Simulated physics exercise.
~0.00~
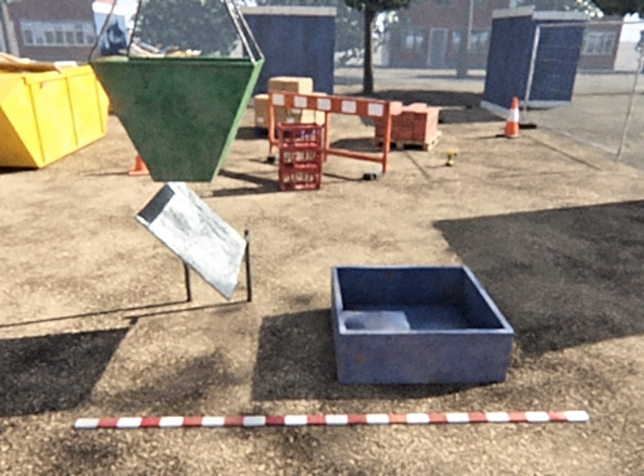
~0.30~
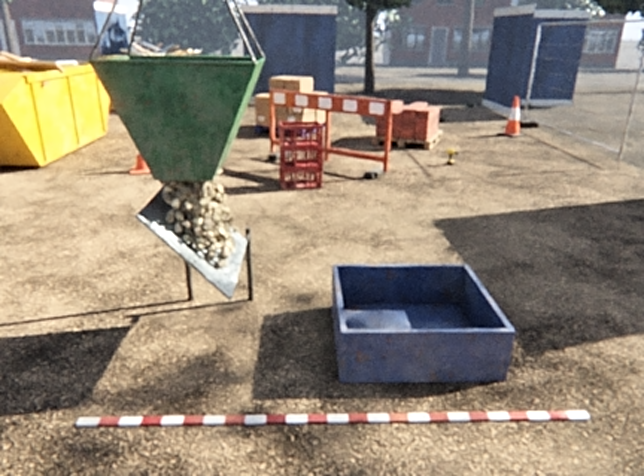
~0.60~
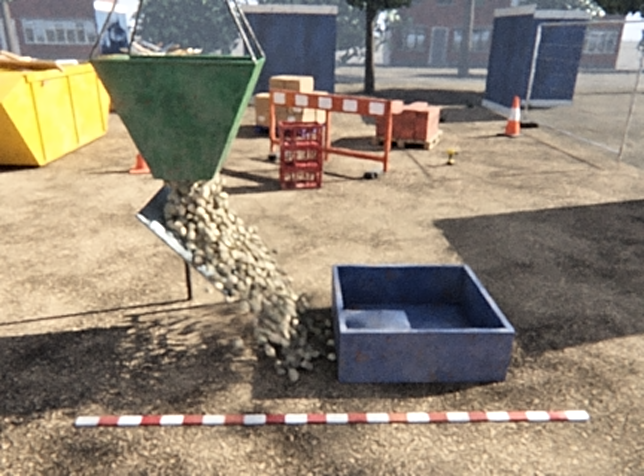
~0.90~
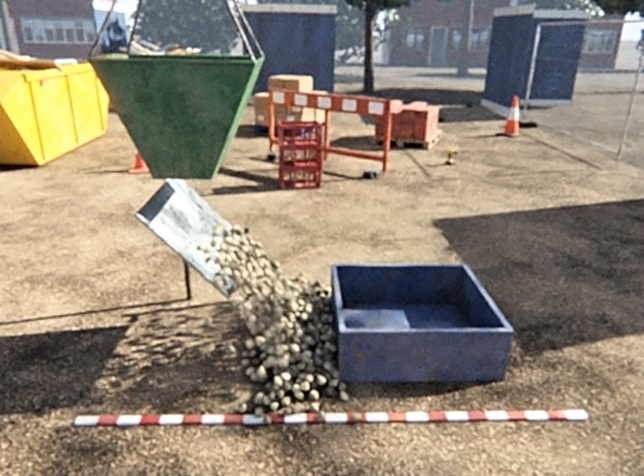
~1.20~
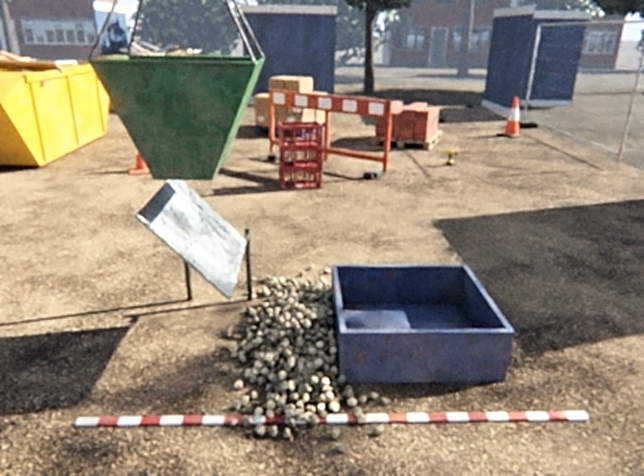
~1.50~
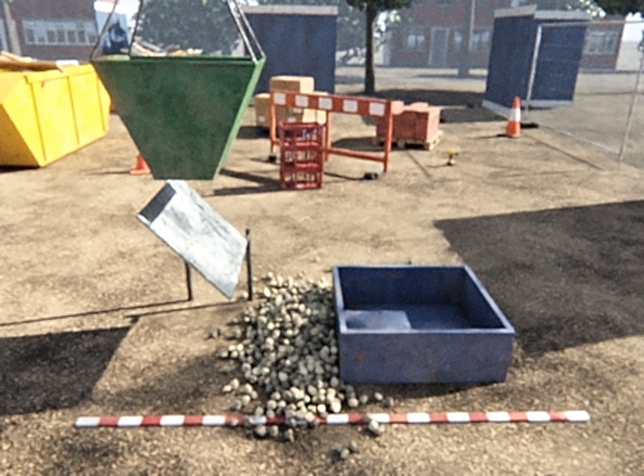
Stones drop from a green hopper, slide down a steel chute and pile up left of the blue bin.
